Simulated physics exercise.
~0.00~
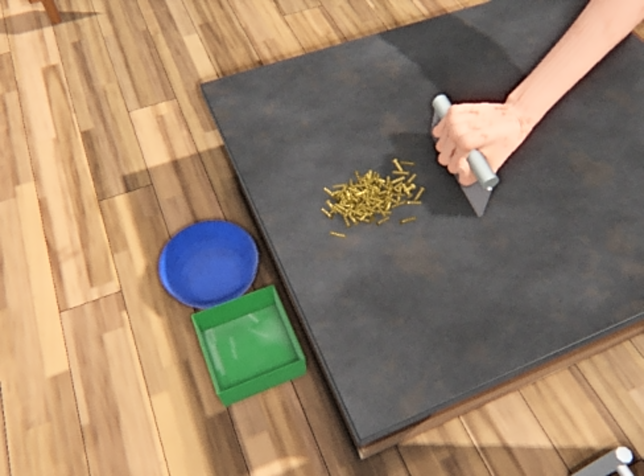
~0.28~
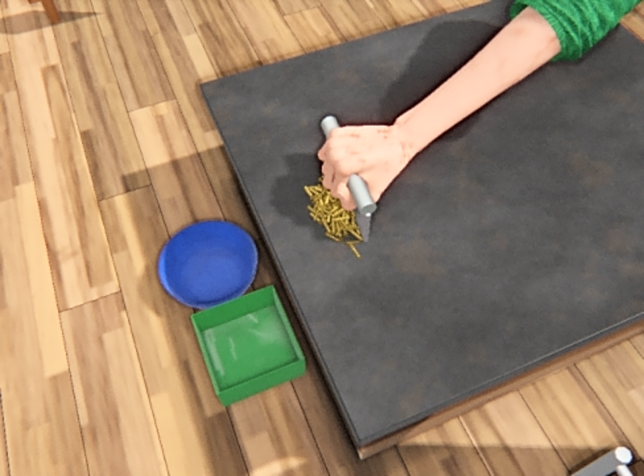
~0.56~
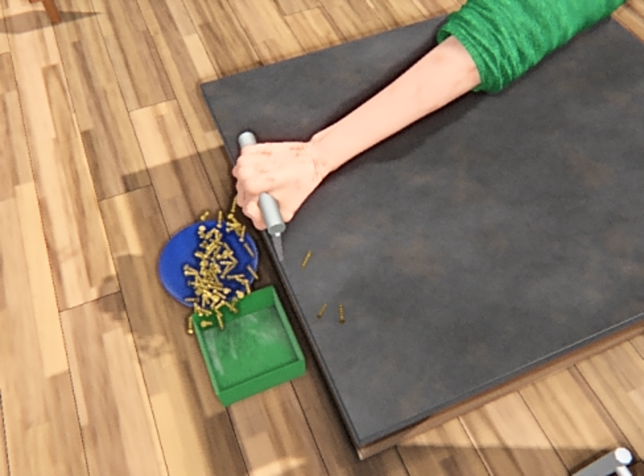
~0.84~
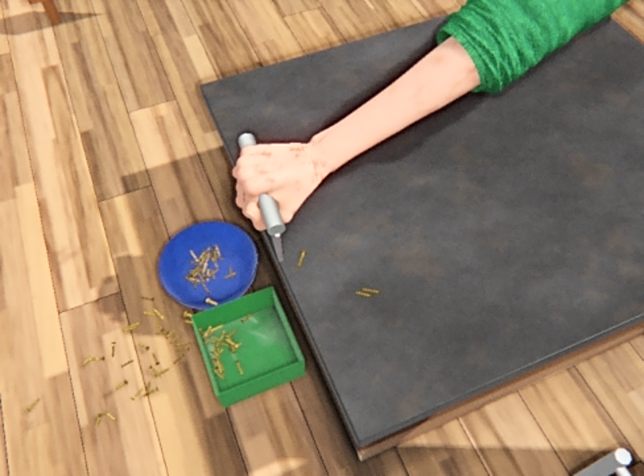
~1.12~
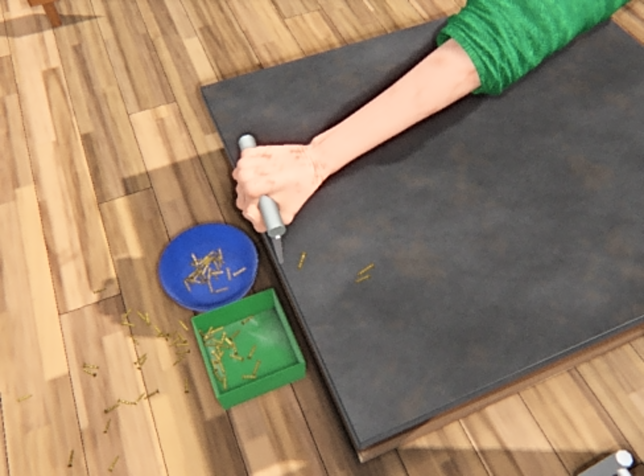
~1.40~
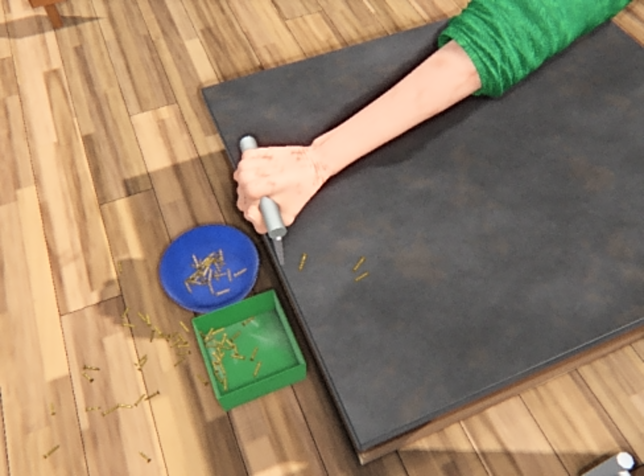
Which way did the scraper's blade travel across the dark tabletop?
The blade moved to the left, towards the edge beside the bowl and the tin.
